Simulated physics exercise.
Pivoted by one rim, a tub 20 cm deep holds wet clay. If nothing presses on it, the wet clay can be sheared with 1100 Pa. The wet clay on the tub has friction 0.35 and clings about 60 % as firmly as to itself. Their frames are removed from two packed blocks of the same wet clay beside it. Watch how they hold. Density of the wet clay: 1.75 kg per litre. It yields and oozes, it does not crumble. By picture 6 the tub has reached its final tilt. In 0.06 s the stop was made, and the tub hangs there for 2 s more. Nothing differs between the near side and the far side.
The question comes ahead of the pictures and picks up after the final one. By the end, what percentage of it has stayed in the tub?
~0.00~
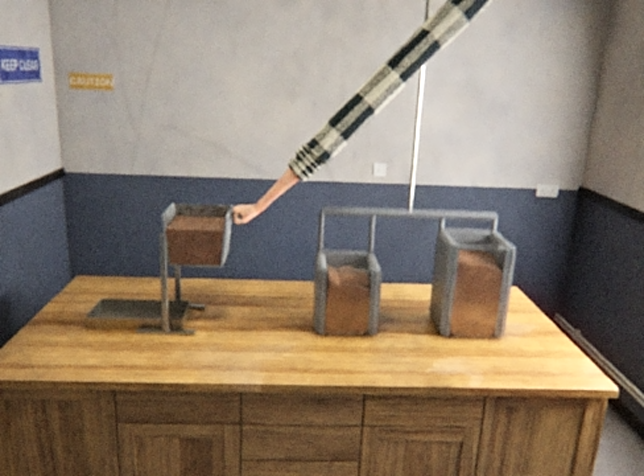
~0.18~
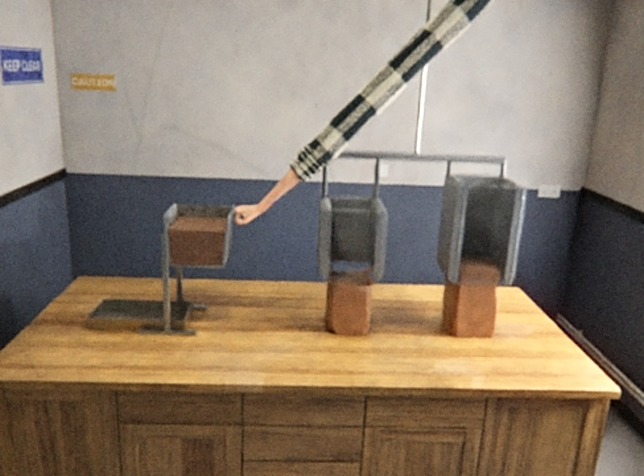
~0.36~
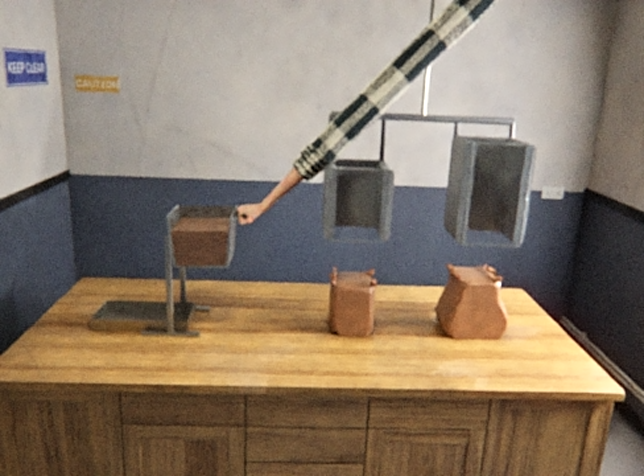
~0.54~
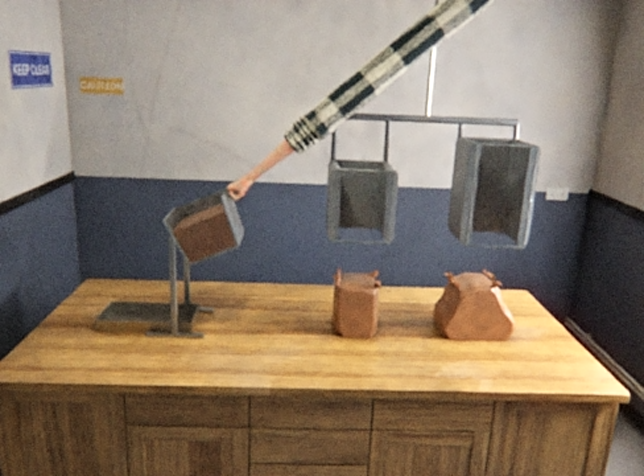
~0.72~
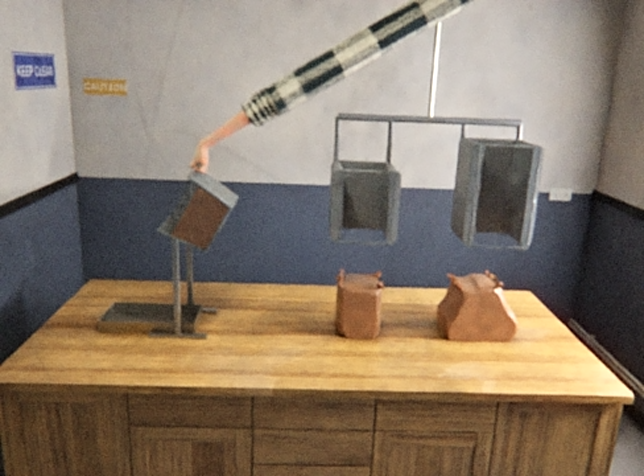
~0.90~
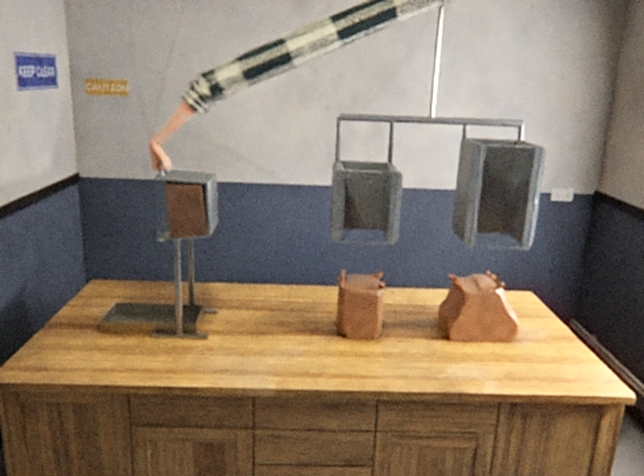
Some 42 per cent has stayed in the tub.
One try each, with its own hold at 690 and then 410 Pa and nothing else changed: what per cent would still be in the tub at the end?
Roughly 50 % followed by roughly 45 %.
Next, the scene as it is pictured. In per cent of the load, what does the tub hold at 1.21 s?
I'd say close to 80 %.
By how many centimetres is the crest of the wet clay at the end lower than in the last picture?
Roughly 10 cm.
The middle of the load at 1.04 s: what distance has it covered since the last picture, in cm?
About 4 cm.
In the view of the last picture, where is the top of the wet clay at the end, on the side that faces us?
Looking at the last picture, I'd put it at about (185, 210).
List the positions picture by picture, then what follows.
The first frame shows handle-side rim at (225, 218), tilt 0 degrees; crest of the wet clay at (199, 230); block heights 24 cm, 34 cm (left to right).
The second frame shows handle-side rim at (227, 218), tilt 0 degrees; crest of the wet clay at (200, 231); block heights 24 cm, 33 cm (left to right).
The third frame shows handle-side rim at (230, 218), tilt 2 degrees; crest of the wet clay at (224, 231); block heights 24 cm, 28 cm (left to right).
The fourth frame shows handle-side rim at (221, 198), tilt 24 degrees; crest of the wet clay at (225, 213); block heights 24 cm, 25 cm (left to right).
The fifth frame shows handle-side rim at (187, 178), tilt 61 degrees; crest of the wet clay at (200, 189); block heights 24 cm, 25 cm (left to right).
The sixth frame shows handle-side rim at (154, 180), tilt 91 degrees; crest of the wet clay at (191, 185); block heights 24 cm, 25 cm (left to right).
After 1.04 s, the tub is at 91 degrees and holds 100 %.
After 1.21 s, the tub is at 91 degrees and holds 82 %.
After 1.38 s, the tub is at 91 degrees and holds 59 %.
After 1.55 s, the tub is at 91 degrees and holds 42 %.
After 2.90 s, the tub is at 91 degrees and holds 42 %.
